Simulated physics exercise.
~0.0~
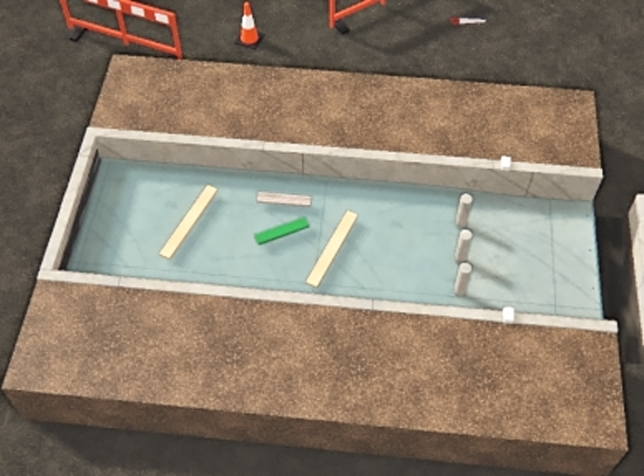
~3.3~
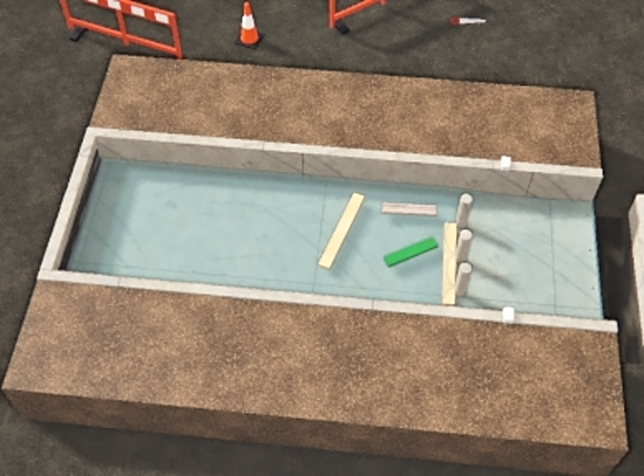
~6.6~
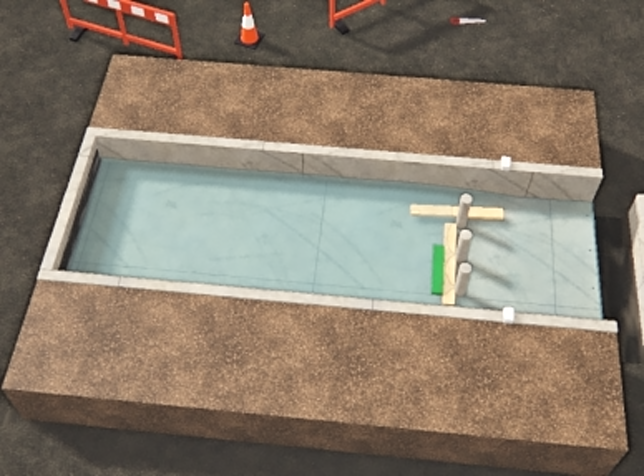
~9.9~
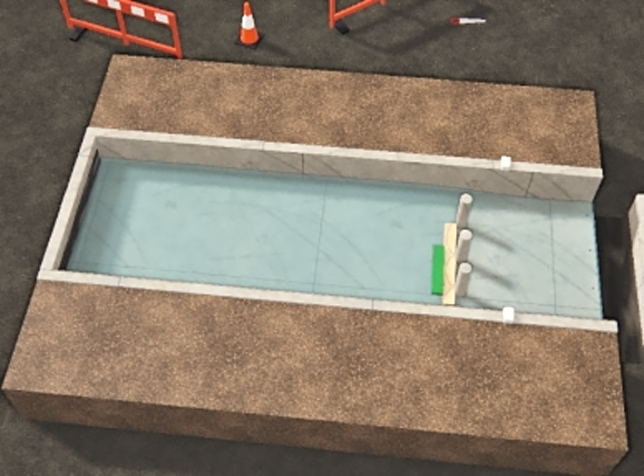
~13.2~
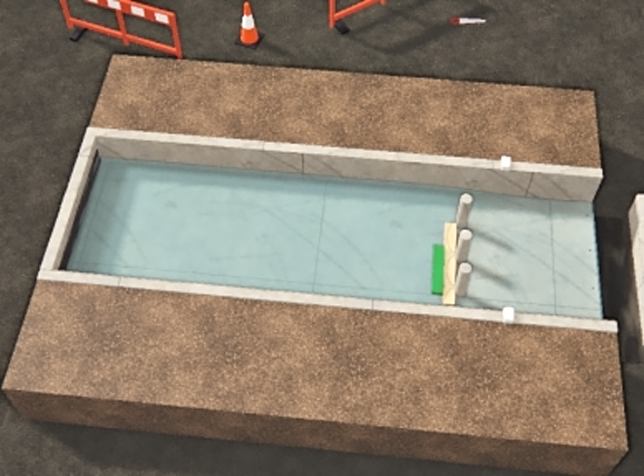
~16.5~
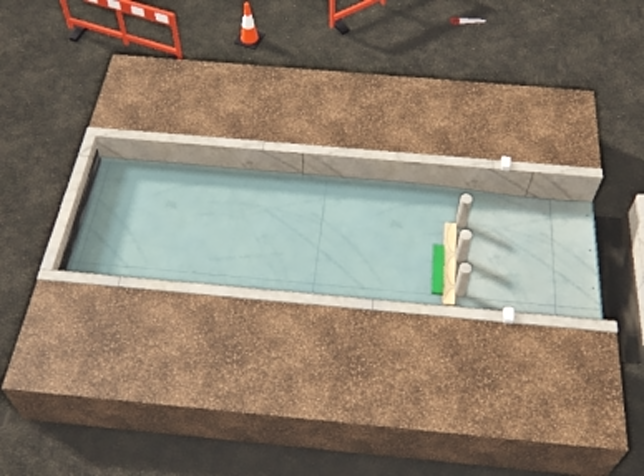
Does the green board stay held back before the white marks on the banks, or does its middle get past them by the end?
The green board is held back before the white marks. It comes to rest behind the cream board lying against the posts and stays there.
